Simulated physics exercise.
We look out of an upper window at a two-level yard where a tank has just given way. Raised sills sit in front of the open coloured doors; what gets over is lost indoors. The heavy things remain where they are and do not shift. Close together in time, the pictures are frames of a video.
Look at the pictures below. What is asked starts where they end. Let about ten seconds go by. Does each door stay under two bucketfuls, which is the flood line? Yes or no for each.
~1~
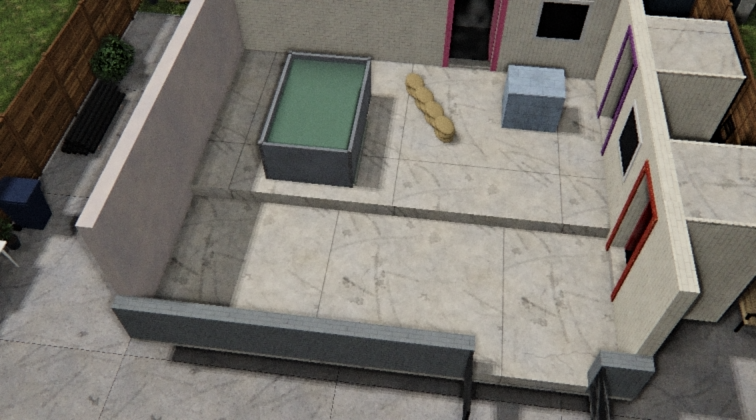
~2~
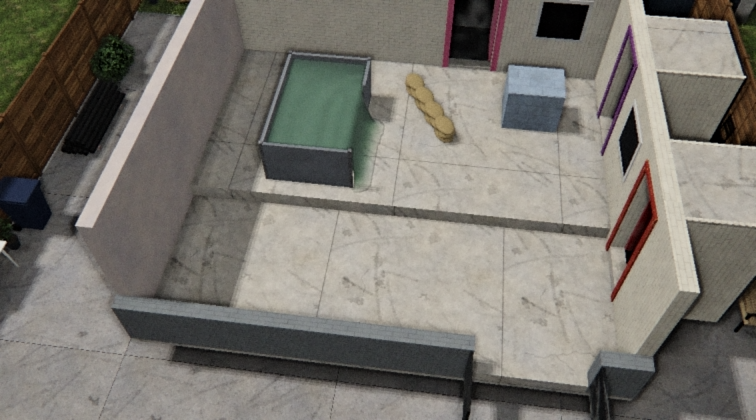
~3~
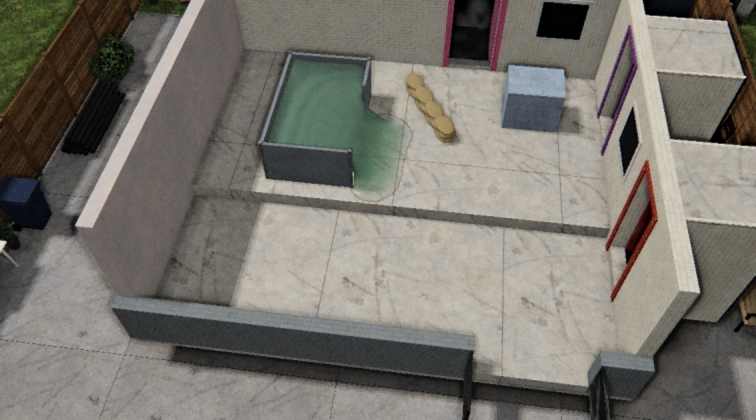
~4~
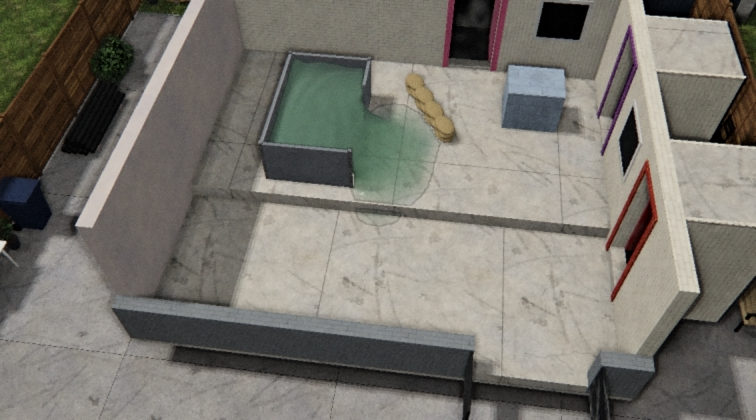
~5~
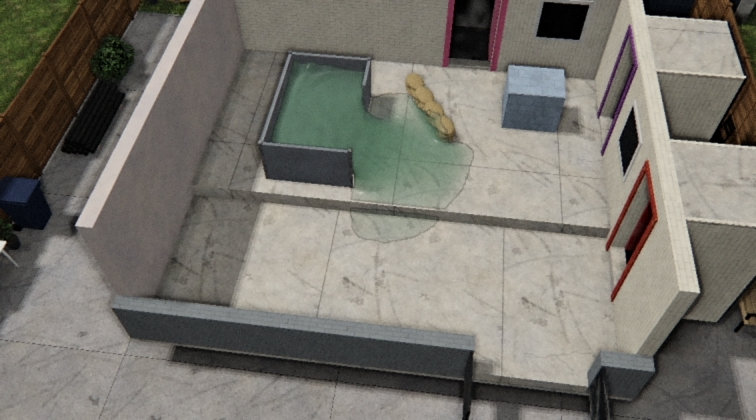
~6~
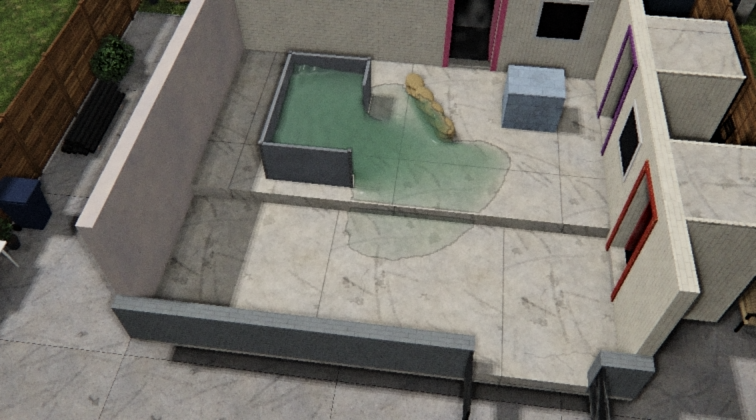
Pink door - yes, stays under; purple door - no, it floods; red door - no, it floods.
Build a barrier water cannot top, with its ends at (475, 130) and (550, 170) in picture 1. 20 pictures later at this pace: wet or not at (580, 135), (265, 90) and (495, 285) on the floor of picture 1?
Listed order: Swamped, spared, swamped.
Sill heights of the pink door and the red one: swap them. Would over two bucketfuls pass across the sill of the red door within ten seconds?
With the sills exchanged, the red door beats the cutoff.
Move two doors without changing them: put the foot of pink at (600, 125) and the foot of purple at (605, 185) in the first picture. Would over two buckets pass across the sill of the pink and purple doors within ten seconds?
After the change, the pink door overshoots, while the purple door overshoots.
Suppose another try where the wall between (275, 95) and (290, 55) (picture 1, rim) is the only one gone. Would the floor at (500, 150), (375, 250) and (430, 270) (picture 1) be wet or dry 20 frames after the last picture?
In turn: Untouched, untouched, untouched.
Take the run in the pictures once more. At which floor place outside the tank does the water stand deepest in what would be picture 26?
Deepest point: About (609, 363).
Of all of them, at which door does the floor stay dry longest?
Going by the pictures, I'd say the pink door.
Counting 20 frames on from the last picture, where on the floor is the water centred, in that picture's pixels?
Somewhere around (455, 183) in the last view.
A moment on, water covers 35 % of the floor; the pink door not reached, the purple door not reached, the red door not reached.
Next, water covers 50 % of the floor; the pink door not reached, the purple door under two buckets in, the red door under two buckets in.
Then, water covers 60 % of the floor; the pink door wet at the sill, nothing in, the purple door over two buckets in, the red door over two buckets in.
Later, water covers 70 % of the floor; the pink door under two buckets in, the purple door over two buckets in, the red door over two buckets in.
In the end, water covers 95 % of the floor; the pink door under two buckets in, the purple door over two buckets in, the red door over two buckets in.
